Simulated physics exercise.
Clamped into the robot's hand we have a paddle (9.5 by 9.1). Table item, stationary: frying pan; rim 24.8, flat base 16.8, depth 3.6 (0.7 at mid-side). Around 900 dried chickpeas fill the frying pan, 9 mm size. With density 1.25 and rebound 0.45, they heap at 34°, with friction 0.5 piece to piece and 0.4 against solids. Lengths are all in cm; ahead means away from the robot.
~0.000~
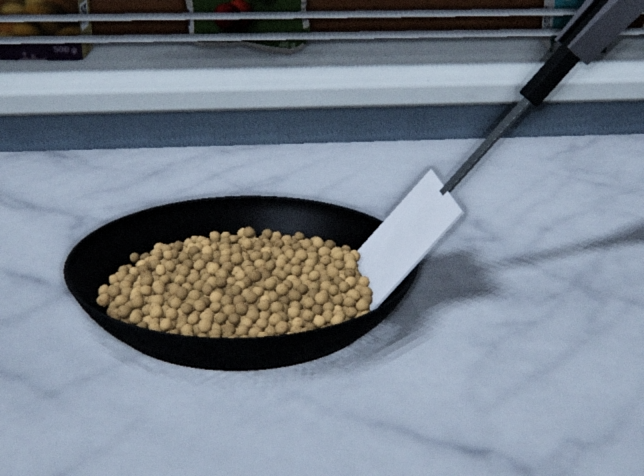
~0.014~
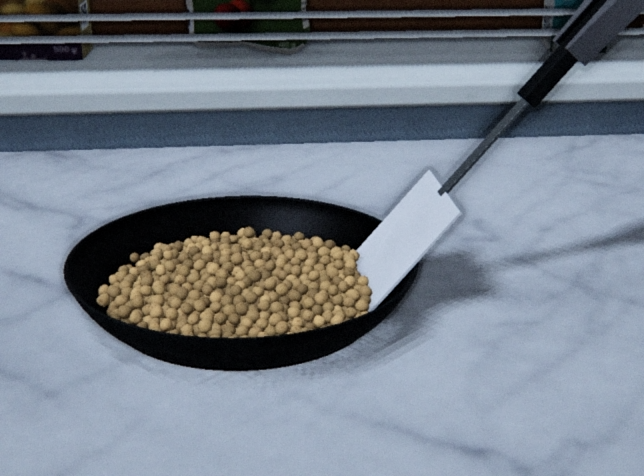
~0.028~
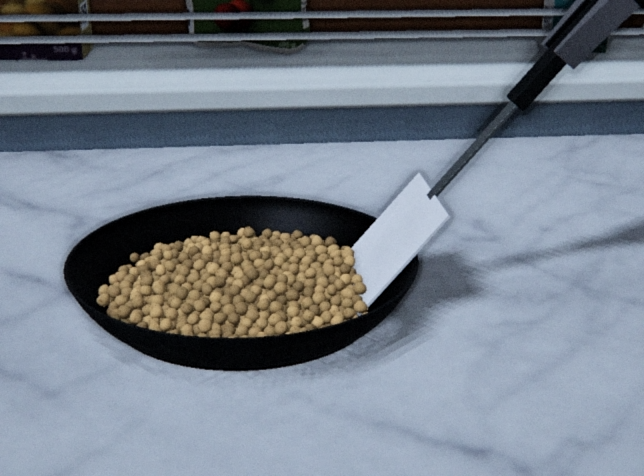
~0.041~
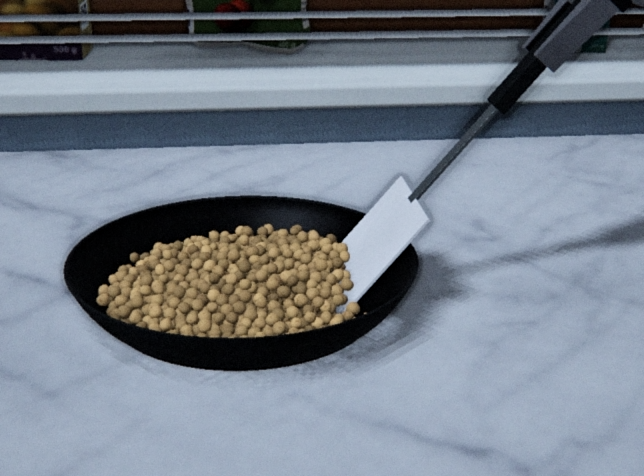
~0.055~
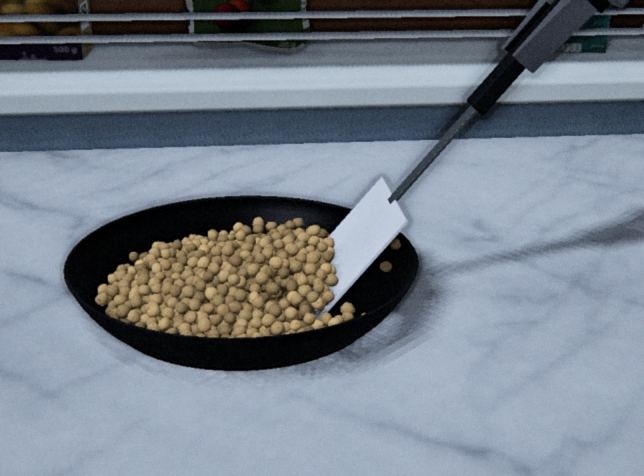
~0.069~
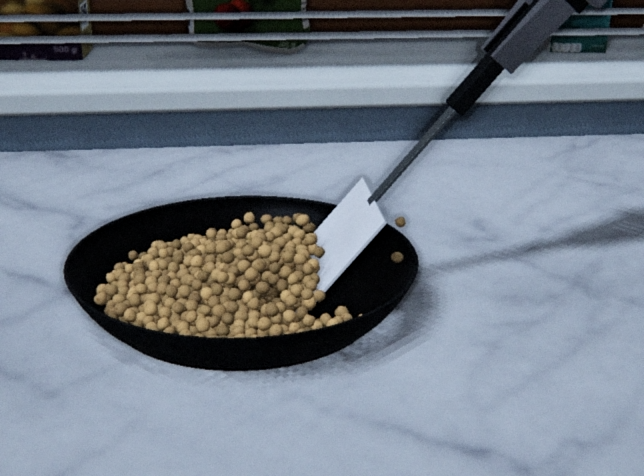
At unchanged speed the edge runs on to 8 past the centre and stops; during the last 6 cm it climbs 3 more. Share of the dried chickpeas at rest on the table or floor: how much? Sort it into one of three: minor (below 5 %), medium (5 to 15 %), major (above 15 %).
Major, above 15 %.
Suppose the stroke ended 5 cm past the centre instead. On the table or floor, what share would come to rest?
Then about 15 per cent.
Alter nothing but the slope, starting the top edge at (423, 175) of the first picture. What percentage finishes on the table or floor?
30 percent or thereabouts.
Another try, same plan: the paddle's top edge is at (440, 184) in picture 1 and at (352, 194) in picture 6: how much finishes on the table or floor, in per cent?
Around 30 per cent finishes on the table or floor.
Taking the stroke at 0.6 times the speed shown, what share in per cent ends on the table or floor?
20 %.
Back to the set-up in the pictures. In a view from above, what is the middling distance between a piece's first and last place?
4 cm.
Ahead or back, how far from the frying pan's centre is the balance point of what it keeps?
Forward offset: Roughly 4.0 cm.
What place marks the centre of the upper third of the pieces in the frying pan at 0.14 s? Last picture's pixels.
Centre: Roughly (190, 258) in the last picture.
By 0.10 s, sloping 50°, highest piece 9 above the table; 899 in the frying pan, 1 on the blade or in flight.
By 0.14 s, sloping 50°, highest piece 12 above the table; 899 in the frying pan, 1 on the blade or in flight.
By 0.35 s, sloping 50°, highest piece 8 above the table; 638 in the frying pan, 238 on the table or floor, 24 on the blade or in flight.
By 1.40 s, sloping 50°, highest piece 4 above the table; 638 in the frying pan, 262 on the table or floor.
Final count, 638 in the frying pan, 262 on the table or floor. That is 29 % on the table or floor.
